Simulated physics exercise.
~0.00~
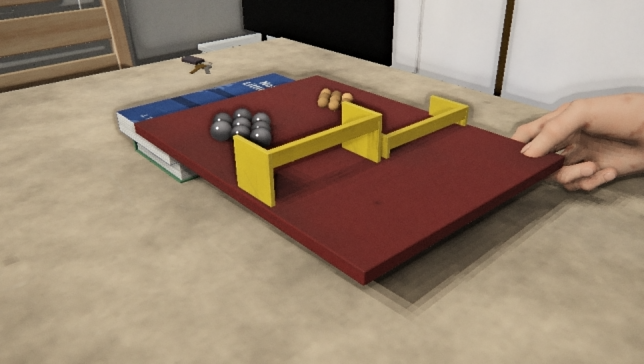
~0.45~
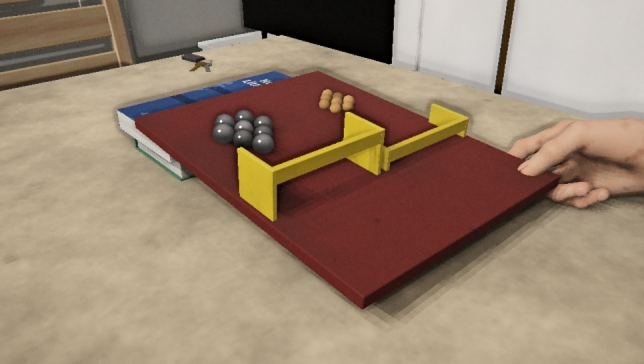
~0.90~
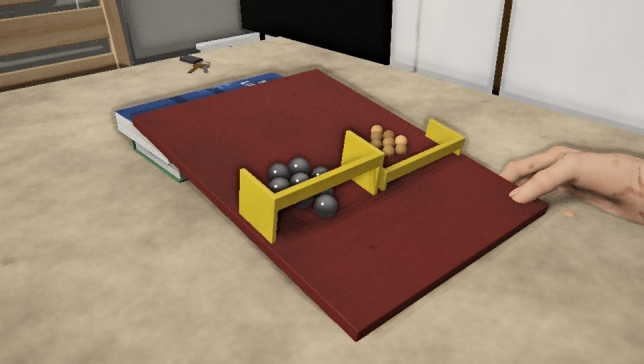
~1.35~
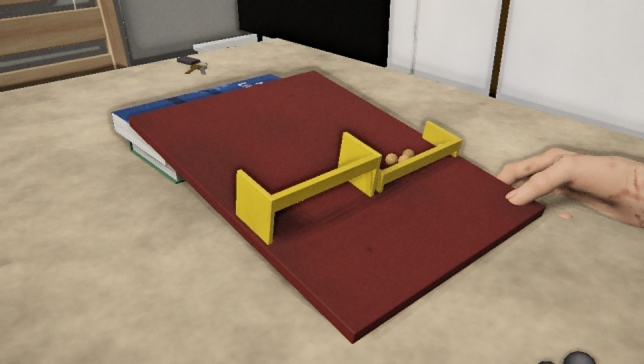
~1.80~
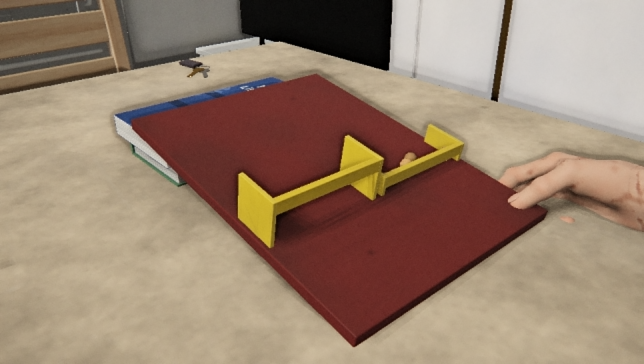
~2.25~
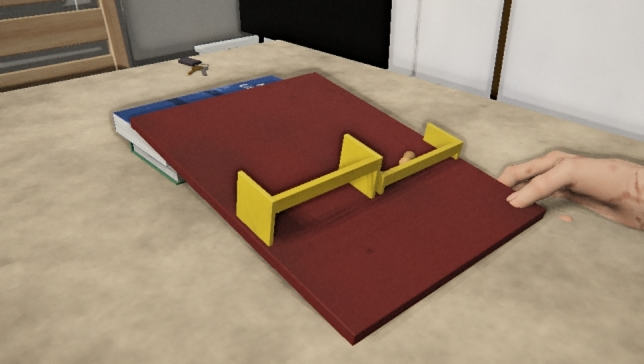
A hand at the right holds the near end of a dark red board on a beige table, seen from slightly above by a gently swaying camera. The board's far end rests on books, one with a blue cover, and two yellow barriers stand across it, with grey balls behind the front one and small tan pieces behind the back one. The hand lowers its end, and both groups roll down the slope. The grey balls pass beneath the front bar and leave the board, while the tan pieces stop, gathered behind the back bar.
